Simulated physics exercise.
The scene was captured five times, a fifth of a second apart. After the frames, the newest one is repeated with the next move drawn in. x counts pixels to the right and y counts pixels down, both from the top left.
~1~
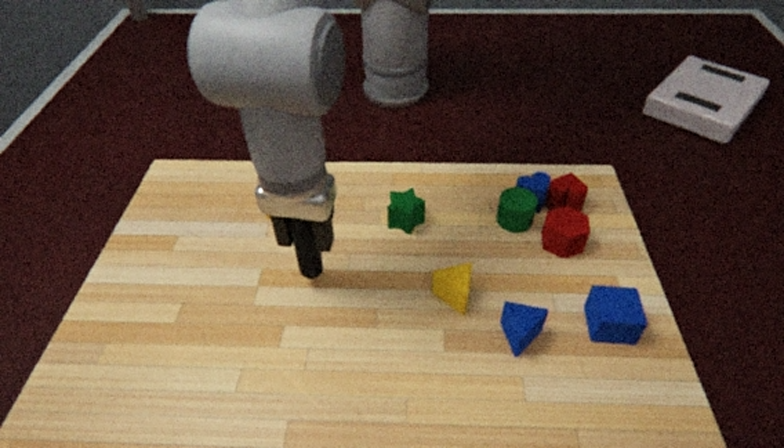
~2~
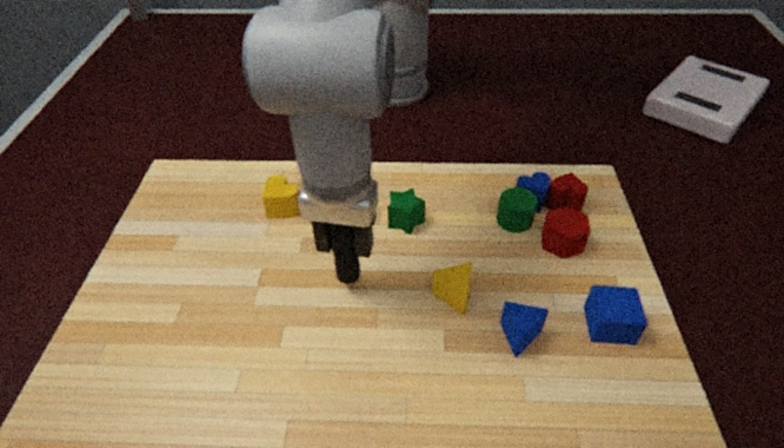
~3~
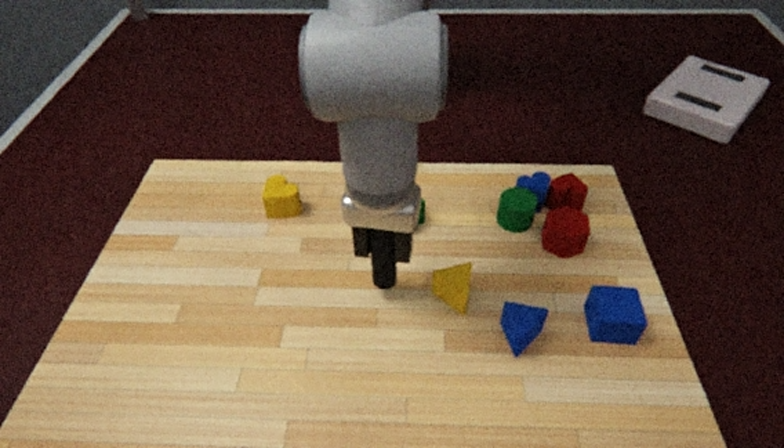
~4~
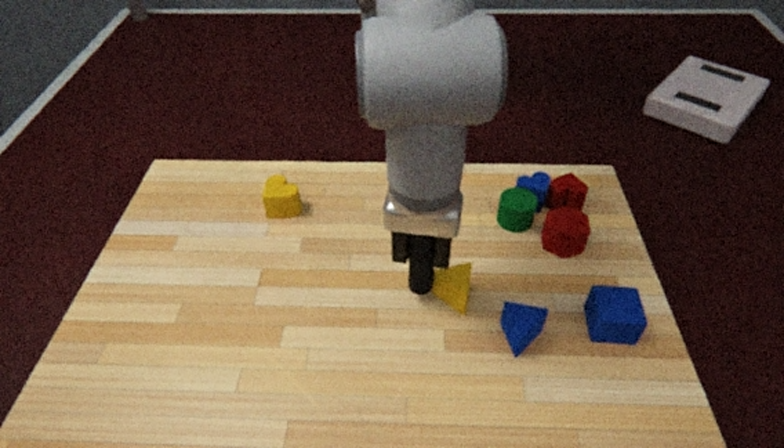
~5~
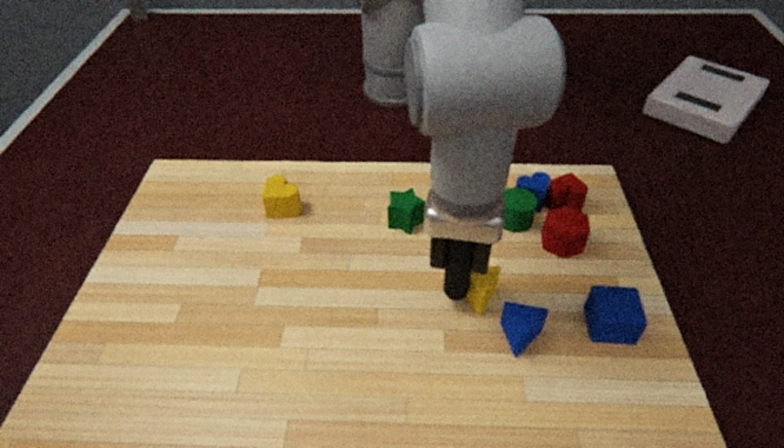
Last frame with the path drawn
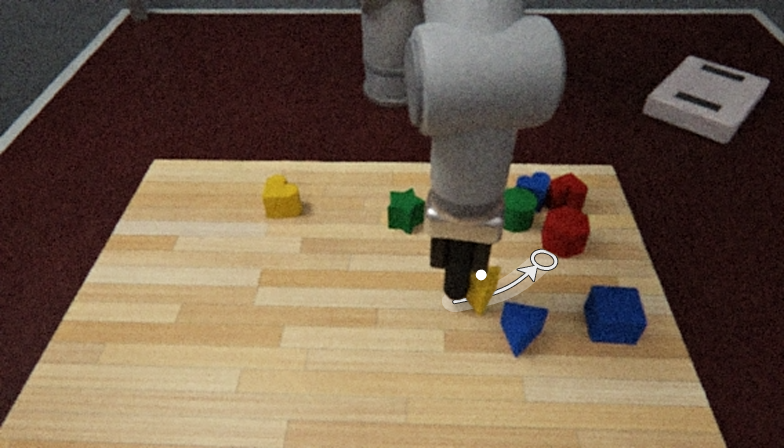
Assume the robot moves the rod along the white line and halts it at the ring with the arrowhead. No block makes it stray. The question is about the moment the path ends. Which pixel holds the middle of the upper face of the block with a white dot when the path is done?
So, by the moment the path ends, you'll find the top centre of the block with a white dot at (561, 259).
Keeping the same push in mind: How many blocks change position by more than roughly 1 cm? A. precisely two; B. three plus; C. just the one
I'll go with C - just the one.
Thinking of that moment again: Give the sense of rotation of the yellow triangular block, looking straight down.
It twists with the clock when seen from above.
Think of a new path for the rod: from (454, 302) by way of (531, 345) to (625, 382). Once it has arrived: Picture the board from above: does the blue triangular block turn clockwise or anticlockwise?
Clockwise, from overhead.
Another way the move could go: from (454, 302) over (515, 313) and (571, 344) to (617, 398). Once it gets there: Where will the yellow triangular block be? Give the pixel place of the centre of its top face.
It ends at (528, 273).
The drawn path runs from (454, 302) through (491, 294) and (521, 279) to (544, 260); the dot is on the yellow triangular block.
On the path given first. One third of the way, rod (494, 283); yellow triangular block (521, 270), turned 20° clockwise.
Two thirds of the way, rod (524, 268); yellow triangular block (553, 262), turned 55° clockwise.
At the end, rod (547, 249); yellow triangular block (561, 259), turned 75° clockwise; red six-sided block not moved.
